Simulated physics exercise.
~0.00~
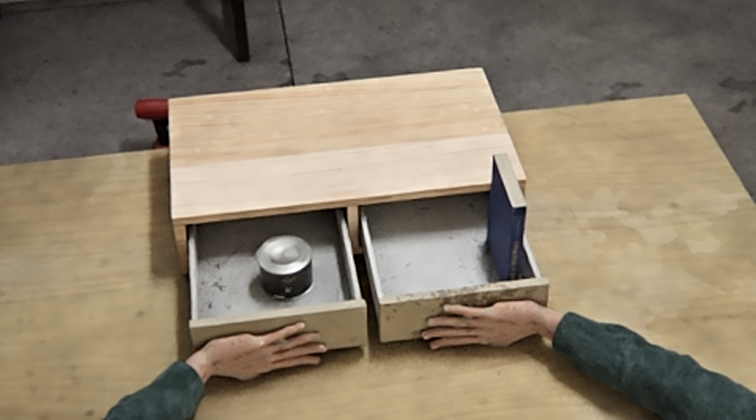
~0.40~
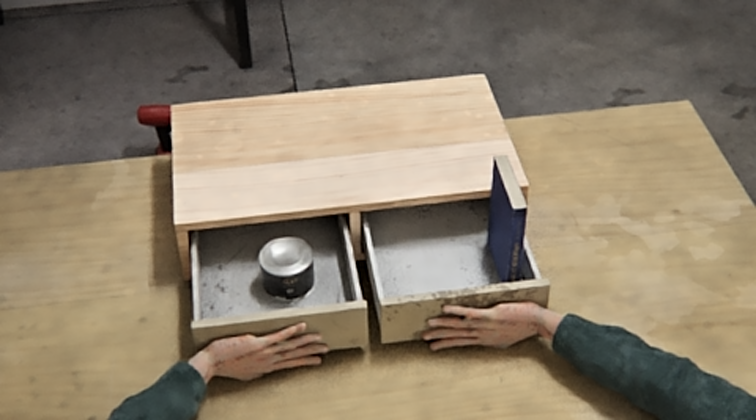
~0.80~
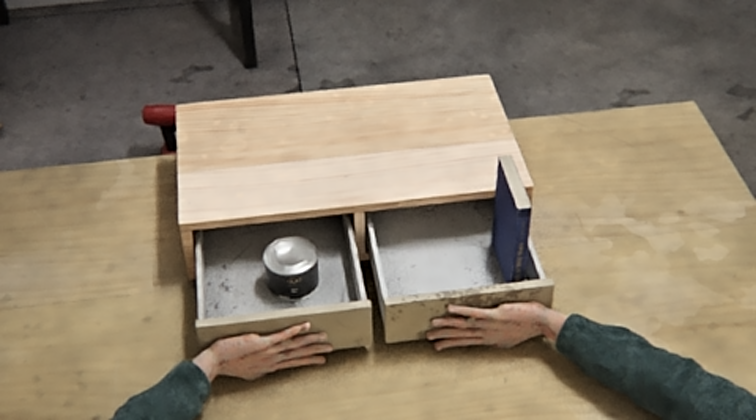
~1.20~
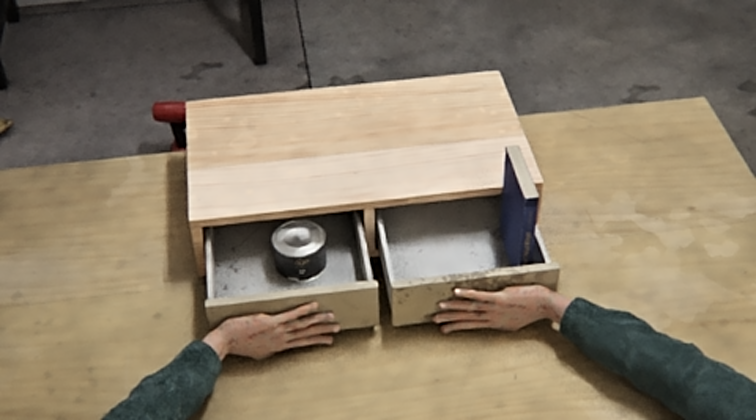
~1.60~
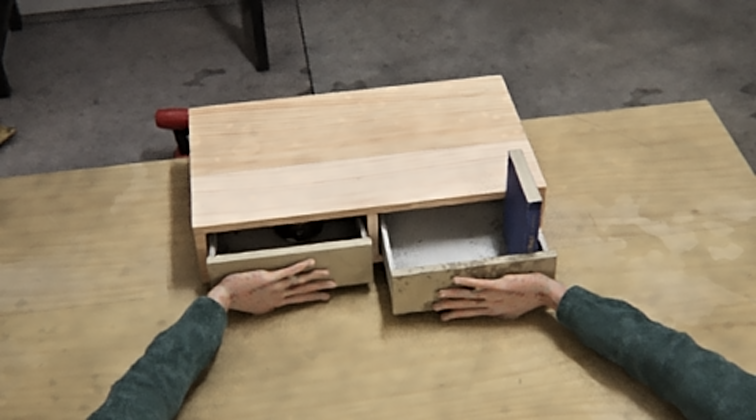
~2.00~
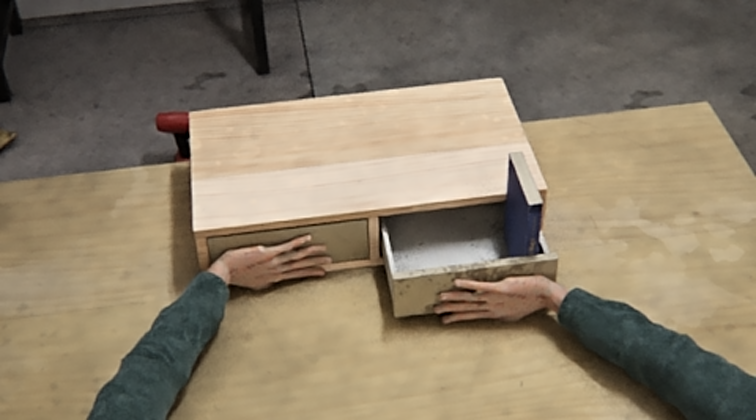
On a worn wooden tabletop above a grey concrete floor, seen from above and in front with a slight sway, sits a low, pale wooden chest with two open drawers. The left drawer holds a round black tin with a silvery lid, and a blue book stands upright at the right side of the right drawer. Two hands in dark green sleeves rest against the fronts, then push both drawers inward. The right drawer soon stops, while the left keeps sliding, carrying the tin out of sight. Finally the left drawer is shut flush, and the right remains ajar with the book still upright.
